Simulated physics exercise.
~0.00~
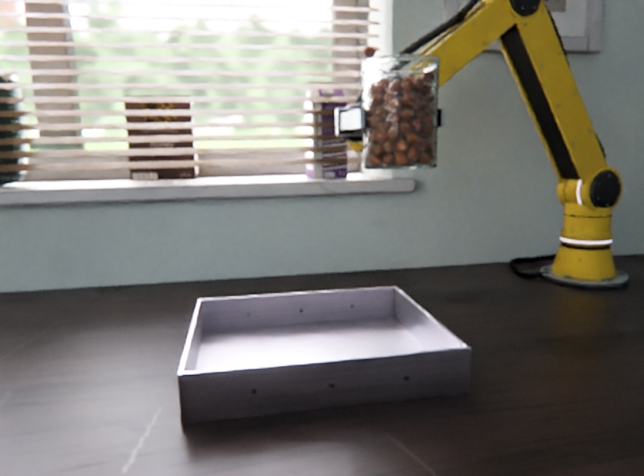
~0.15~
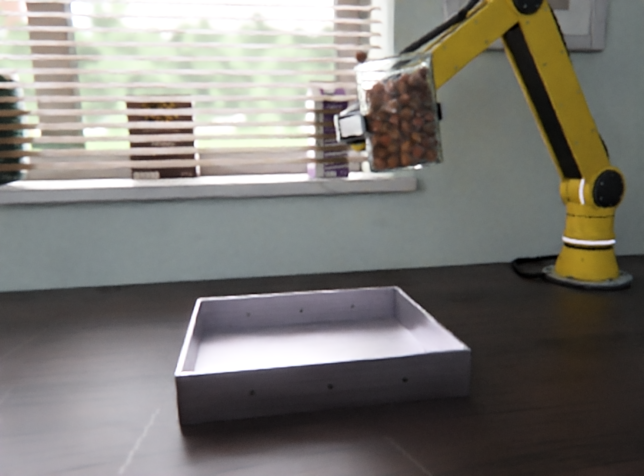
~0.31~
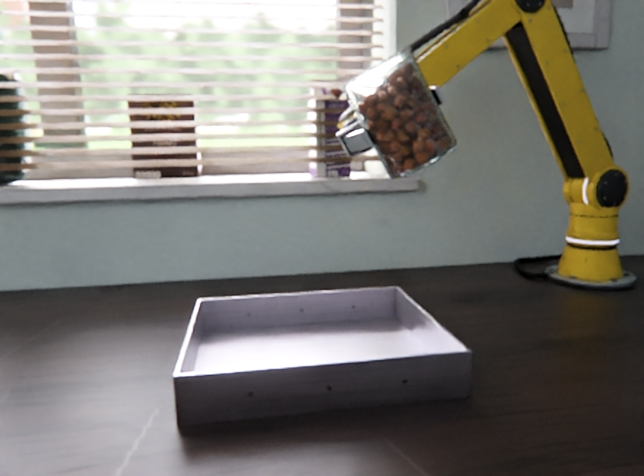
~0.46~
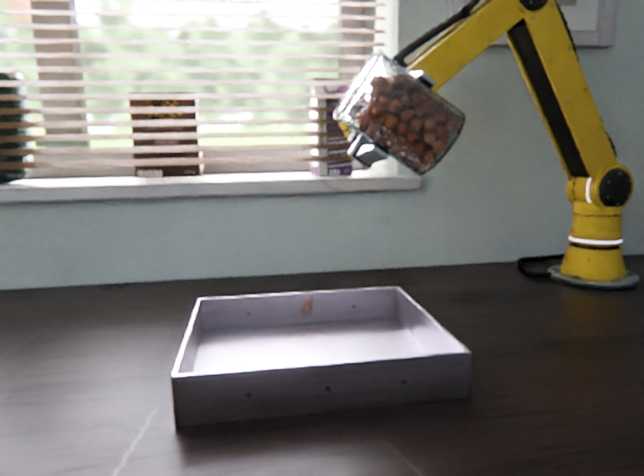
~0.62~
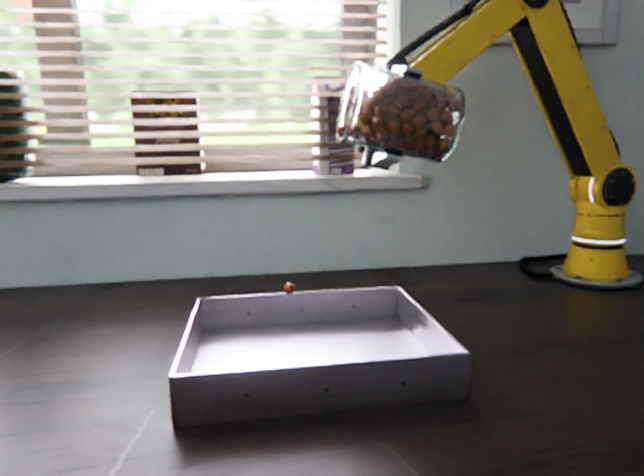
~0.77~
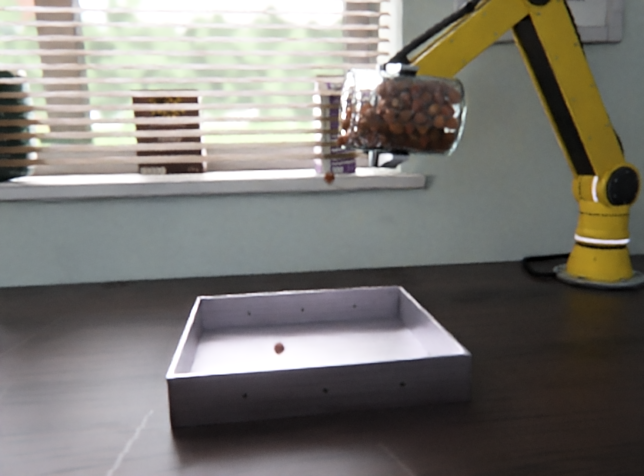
The video shows a yellow robot arm holding a clear container filled with brown nuts above a shallow, pale tray on a dark table, tilting it leftward until it is nearly horizontal as a couple of pieces drop out.
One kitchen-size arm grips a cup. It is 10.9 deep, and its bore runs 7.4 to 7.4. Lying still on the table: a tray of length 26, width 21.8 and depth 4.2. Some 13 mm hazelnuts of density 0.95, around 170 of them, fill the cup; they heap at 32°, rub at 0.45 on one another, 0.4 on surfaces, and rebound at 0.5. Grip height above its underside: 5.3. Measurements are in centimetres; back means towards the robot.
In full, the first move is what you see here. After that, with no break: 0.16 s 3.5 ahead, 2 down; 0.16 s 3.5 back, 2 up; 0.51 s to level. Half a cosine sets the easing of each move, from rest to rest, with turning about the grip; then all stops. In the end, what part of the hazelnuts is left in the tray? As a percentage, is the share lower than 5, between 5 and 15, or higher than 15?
The share is higher than 15 per cent.
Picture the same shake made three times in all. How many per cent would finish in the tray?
40 per cent.
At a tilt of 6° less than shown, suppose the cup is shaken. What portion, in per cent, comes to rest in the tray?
I'd put it at around 15 per cent.
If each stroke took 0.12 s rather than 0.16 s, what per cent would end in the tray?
That gives about 25 percent.
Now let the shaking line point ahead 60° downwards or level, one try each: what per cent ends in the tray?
Estimates, in order: 15 % then 30 %.
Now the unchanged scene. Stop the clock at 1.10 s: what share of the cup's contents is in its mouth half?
Roughly 40 per cent.
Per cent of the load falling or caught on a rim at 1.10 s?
Reading at that time: Some 13 per cent.
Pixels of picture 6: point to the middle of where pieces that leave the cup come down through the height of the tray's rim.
Close to pixel (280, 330).
After 1.10 s, tilted 85° forward, highest piece 28 above the table; 139 in the cup, 7 in the tray, 22 in flight or on a rim.
After 1.43 s, tilted 20° forward, highest piece 30 above the table; 132 in the cup, 35 in the tray, 1 in flight or on a rim.
After 1.80 s, level, highest piece 30 above the table; 132 in the cup, 36 in the tray.
After 2.85 s, level, highest piece 30 above the table; 132 in the cup, 36 in the tray.
At rest, 132 in the cup, 36 in the tray. That is 21 % in the tray.
